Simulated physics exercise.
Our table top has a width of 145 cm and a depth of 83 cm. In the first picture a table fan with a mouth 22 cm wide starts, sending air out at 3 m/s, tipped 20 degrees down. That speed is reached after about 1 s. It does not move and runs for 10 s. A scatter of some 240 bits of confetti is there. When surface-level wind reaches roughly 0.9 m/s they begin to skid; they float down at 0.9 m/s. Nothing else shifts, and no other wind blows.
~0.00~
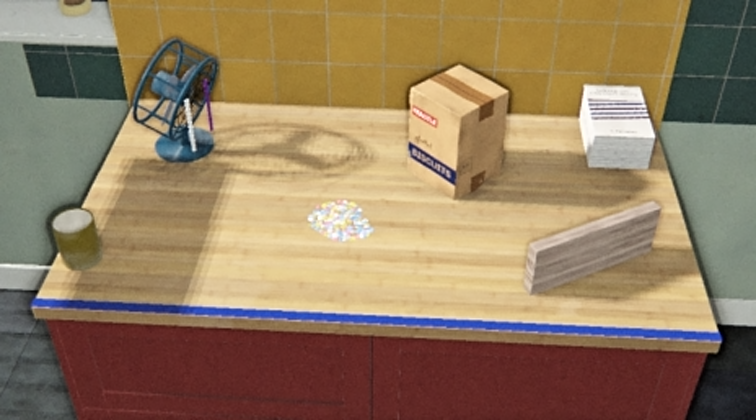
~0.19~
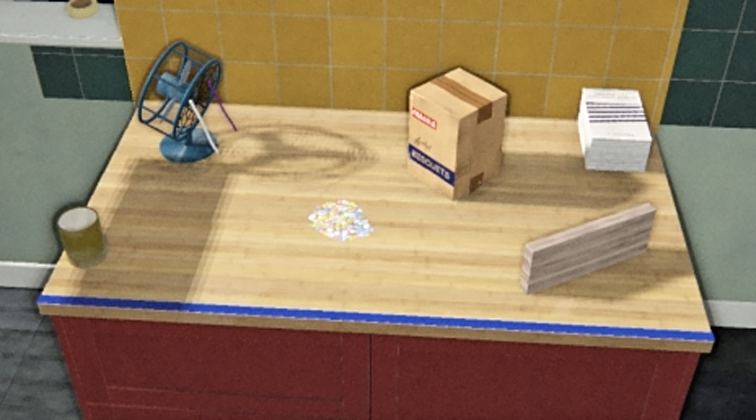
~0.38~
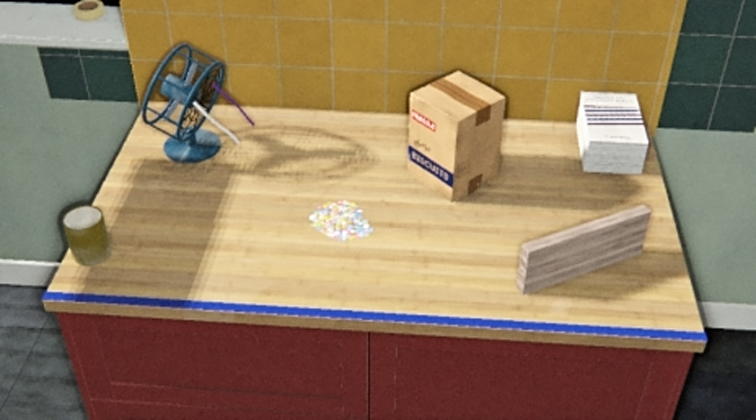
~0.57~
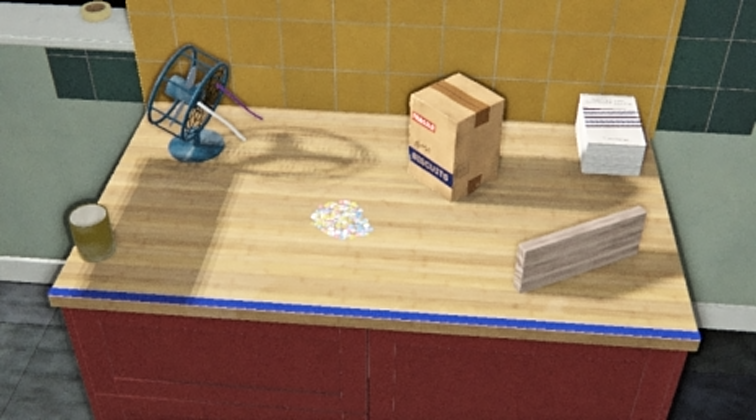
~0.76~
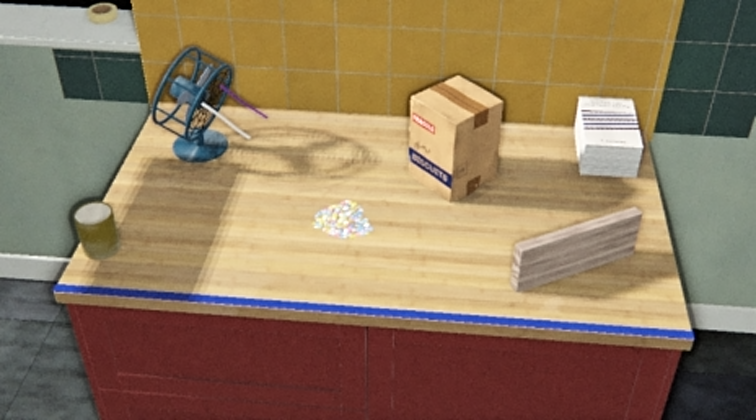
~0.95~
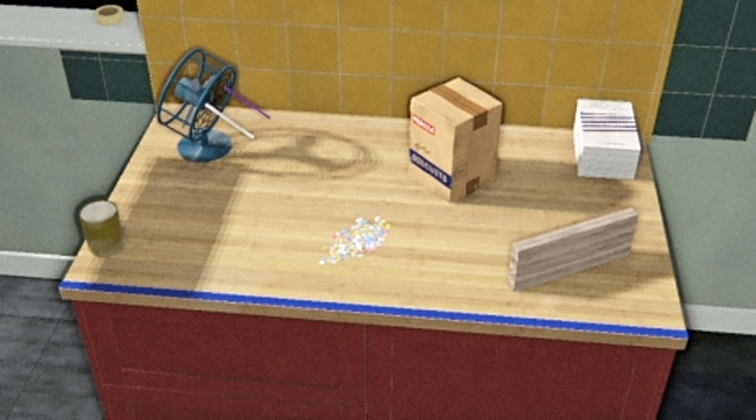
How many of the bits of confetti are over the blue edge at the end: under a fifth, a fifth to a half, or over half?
I'd say most of them end up on the far side of the blue edge.
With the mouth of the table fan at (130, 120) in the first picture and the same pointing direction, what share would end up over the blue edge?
Then about 40 %.
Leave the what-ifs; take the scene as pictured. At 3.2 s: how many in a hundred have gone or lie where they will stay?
The share is roughly 100 %.
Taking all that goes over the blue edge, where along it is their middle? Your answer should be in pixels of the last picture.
About (434, 318).
After 2.0 s, 100 % are over the blue edge; 100 % have settled or left.
After 3.2 s, 100 % are over the blue edge; 100 % have settled or left.
After 5.5 s, 100 % are over the blue edge; 100 % have settled or left.
After 10.0 s, at the end, 100 % are over the blue edge.
